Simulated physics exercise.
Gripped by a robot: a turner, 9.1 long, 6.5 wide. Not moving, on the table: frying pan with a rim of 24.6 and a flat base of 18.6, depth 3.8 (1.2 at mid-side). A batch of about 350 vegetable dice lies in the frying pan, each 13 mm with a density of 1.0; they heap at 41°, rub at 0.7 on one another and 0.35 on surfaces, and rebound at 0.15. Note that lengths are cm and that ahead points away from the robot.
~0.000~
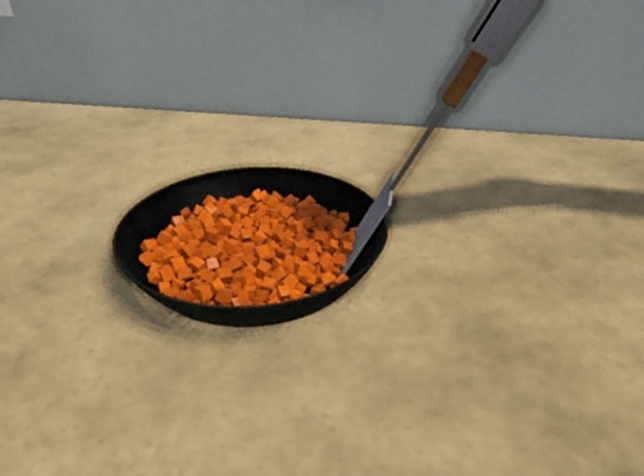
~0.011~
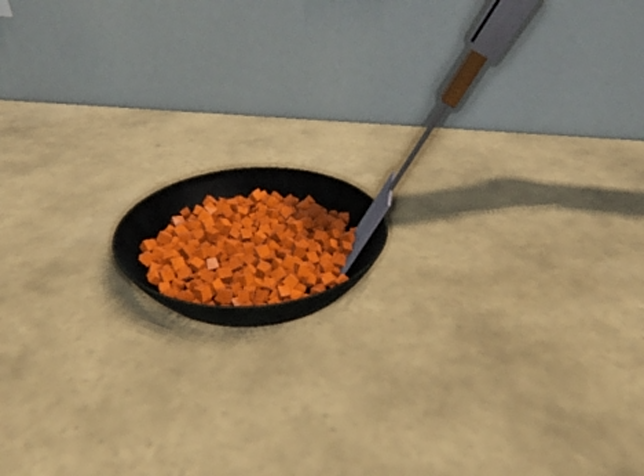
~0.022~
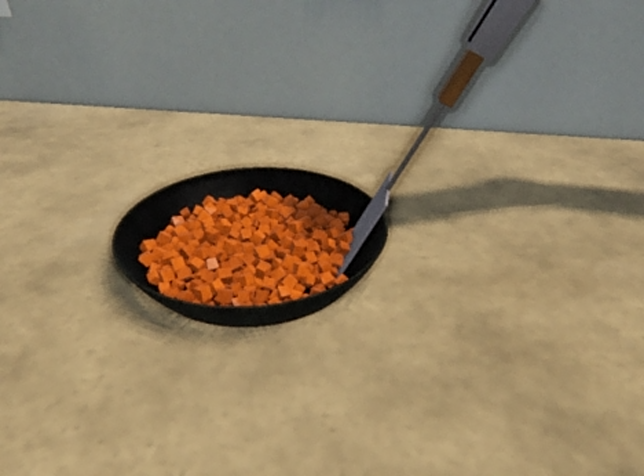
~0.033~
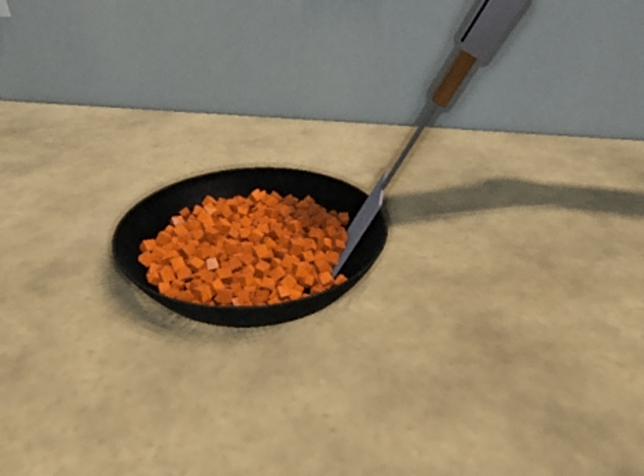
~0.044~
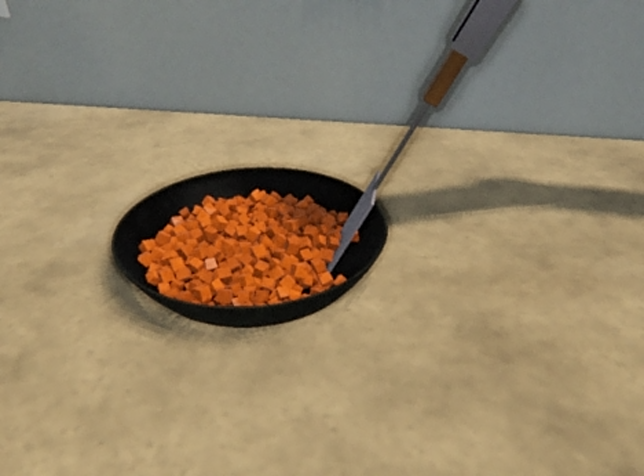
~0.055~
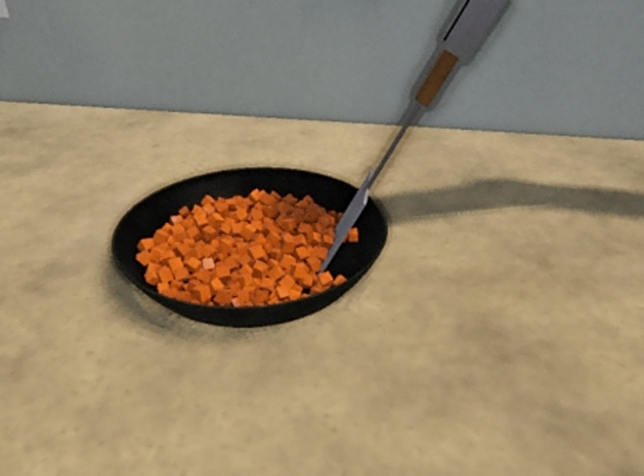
At first, a turner gripped by a robot rests its blade against the right side of a heap of orange vegetable dice in a black frying pan. The blade then slides slightly left into the dice, nudging those beside it, while the pan stays still on the table and most of the heap barely shifts.
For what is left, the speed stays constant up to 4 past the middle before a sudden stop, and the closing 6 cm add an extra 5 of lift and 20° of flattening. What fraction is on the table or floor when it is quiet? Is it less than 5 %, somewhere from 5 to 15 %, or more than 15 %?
It is less than 5 %.
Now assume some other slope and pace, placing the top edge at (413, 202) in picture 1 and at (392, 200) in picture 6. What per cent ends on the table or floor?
Roughly 0 percent ends up there.
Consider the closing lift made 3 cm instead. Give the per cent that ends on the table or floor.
It comes to around 0 percent.
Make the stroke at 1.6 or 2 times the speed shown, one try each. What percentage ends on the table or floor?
Roughly 10 percent for the first try, 15 percent for the second.
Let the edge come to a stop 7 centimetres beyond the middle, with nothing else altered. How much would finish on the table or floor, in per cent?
Then the share is near 10 in a hundred.
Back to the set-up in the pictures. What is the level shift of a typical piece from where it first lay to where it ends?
I'd guess close to 2 centimetres.
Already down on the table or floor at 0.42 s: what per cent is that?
It is near 2 percent.
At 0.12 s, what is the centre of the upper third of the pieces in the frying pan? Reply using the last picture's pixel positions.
(218, 227).
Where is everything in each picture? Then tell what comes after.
The first frame shows turner top edge at (392, 187), sloping 64°; upper third of the load around (256, 237), from x 150 to 355, top at y 195; 351 in the frying pan.
The second frame shows turner top edge at (392, 187), sloping 64°; upper third of the load around (256, 237), from x 145 to 355, top at y 195.
The third frame shows turner top edge at (389, 187), sloping 64°; upper third of the load around (258, 237), from x 145 to 355, top at y 195.
The fourth frame shows turner top edge at (383, 187), sloping 64°; upper third of the load around (256, 236), from x 145 to 355, top at y 195.
The fifth frame shows turner top edge at (376, 187), sloping 64°; upper third of the load around (255, 235), from x 145 to 355, top at y 195.
The sixth frame shows turner top edge at (369, 186), sloping 64°; upper third of the load around (252, 234), from x 145 to 355, top at y 195; 351 in the frying pan.
After 0.12 s, sloping 64°, highest piece 4 above the table; 351 in the frying pan.
After 0.19 s, sloping 54°, highest piece 6 above the table; 349 in the frying pan, 2 on the blade or in flight.
After 0.42 s, sloping 44°, highest piece 6 above the table; 344 in the frying pan, 7 on the table or floor.
After 1.47 s, sloping 44°, highest piece 6 above the table; 344 in the frying pan, 7 on the table or floor.
At rest, 344 in the frying pan, 7 on the table or floor. That is 2 % on the table or floor.
